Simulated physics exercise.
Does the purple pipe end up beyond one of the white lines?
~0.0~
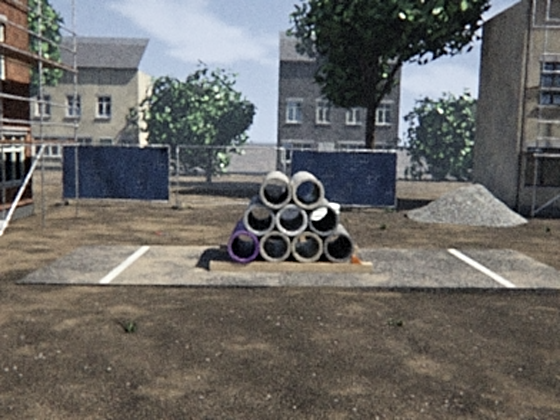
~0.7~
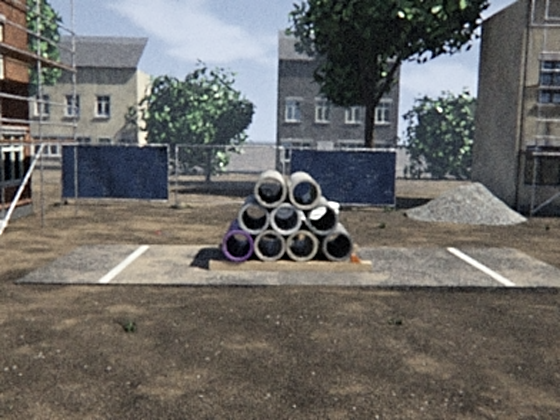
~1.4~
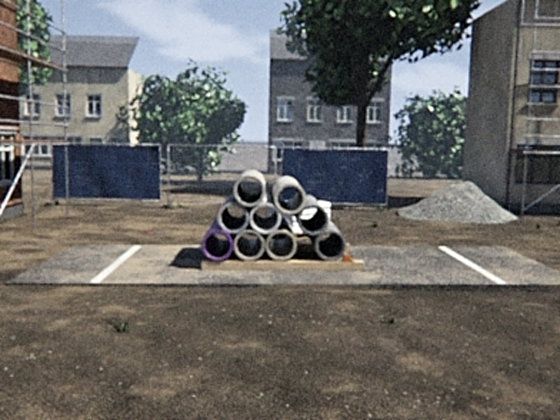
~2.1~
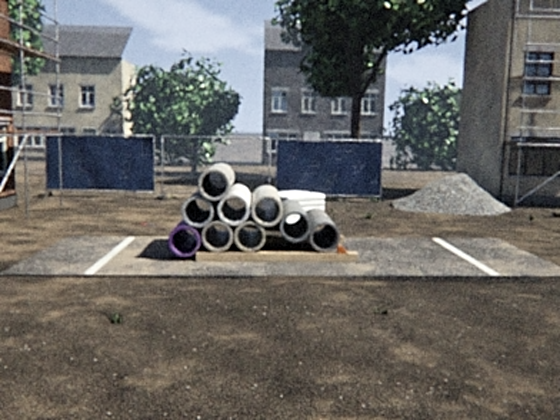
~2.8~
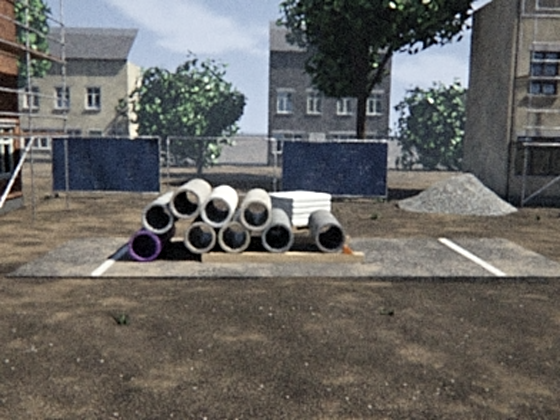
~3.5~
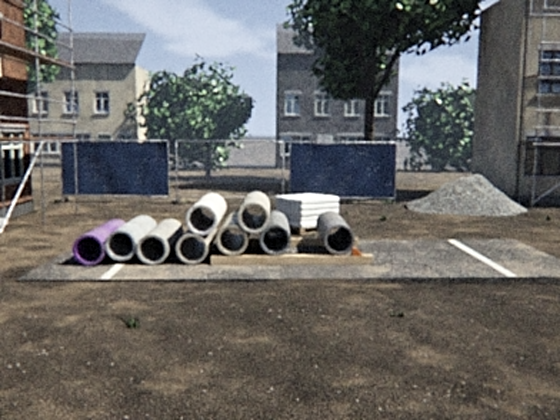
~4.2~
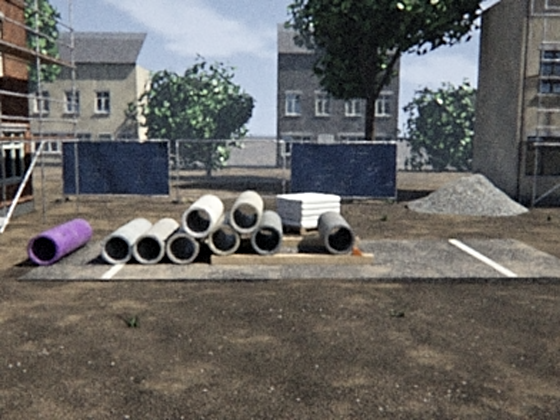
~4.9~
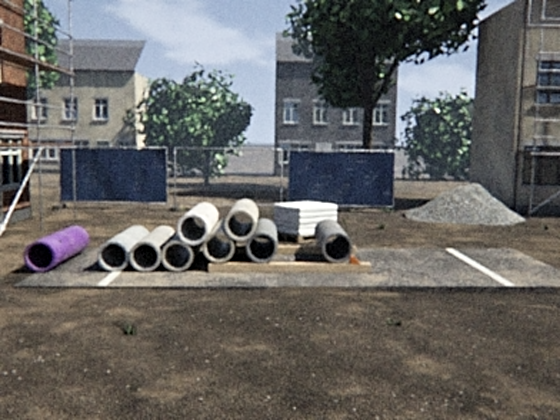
Yes, it does. The purple pipe rolls left out of the collapsing stack and ends up beyond the left white line.
A stack of concrete pipes slumped and spread to the left, with the purple one at the bottom corner rolling out ahead across the left white line and ending up apart from the others, while one grey pipe stayed over on the right.
